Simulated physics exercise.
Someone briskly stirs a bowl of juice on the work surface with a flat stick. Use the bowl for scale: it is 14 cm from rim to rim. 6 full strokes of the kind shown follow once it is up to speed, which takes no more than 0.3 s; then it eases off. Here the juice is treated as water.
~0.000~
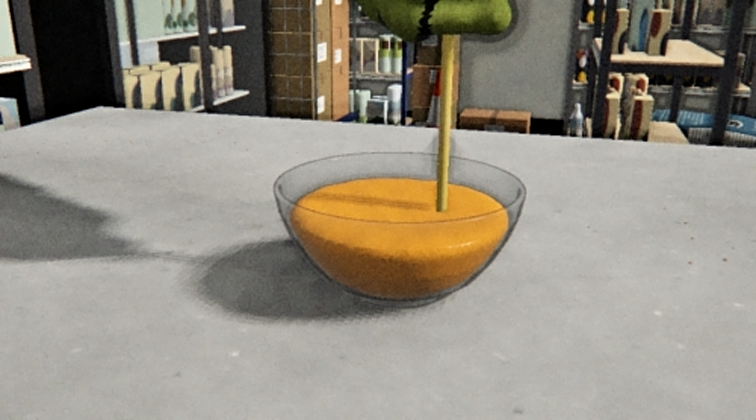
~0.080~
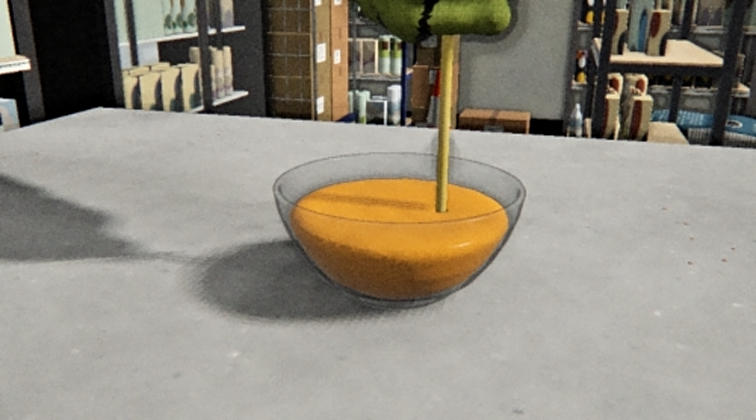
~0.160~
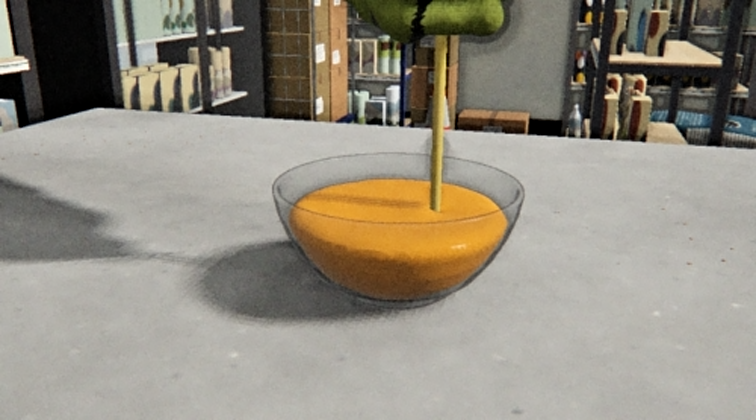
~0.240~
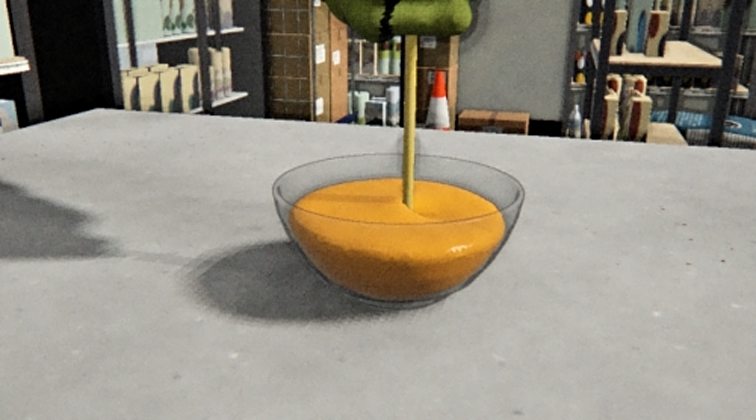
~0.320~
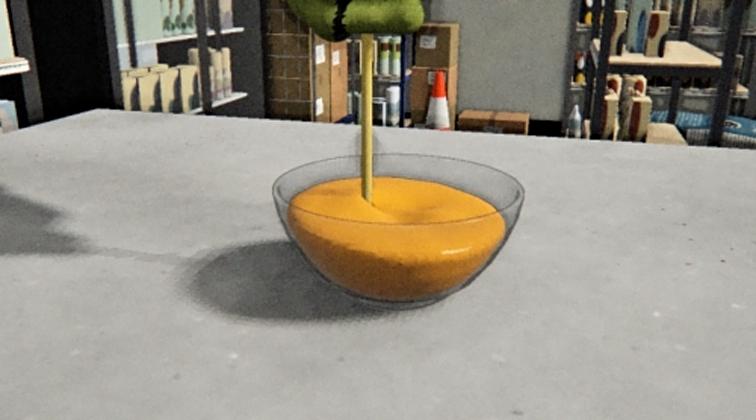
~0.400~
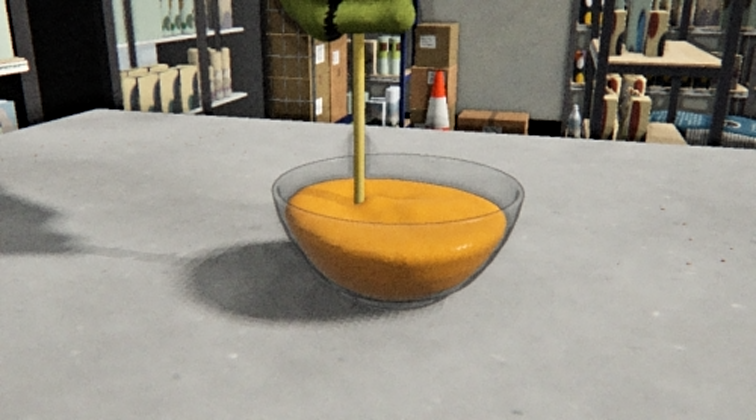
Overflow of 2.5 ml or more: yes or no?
Yes, it overflows.
After 1.06 s 0 ml is over the rim.
After 1.72 s 5 ml is over the rim.
After 2.37 s 16 ml is over the rim.
After 3.03 s 26 ml is over the rim.
In the end 27 ml is over the rim.
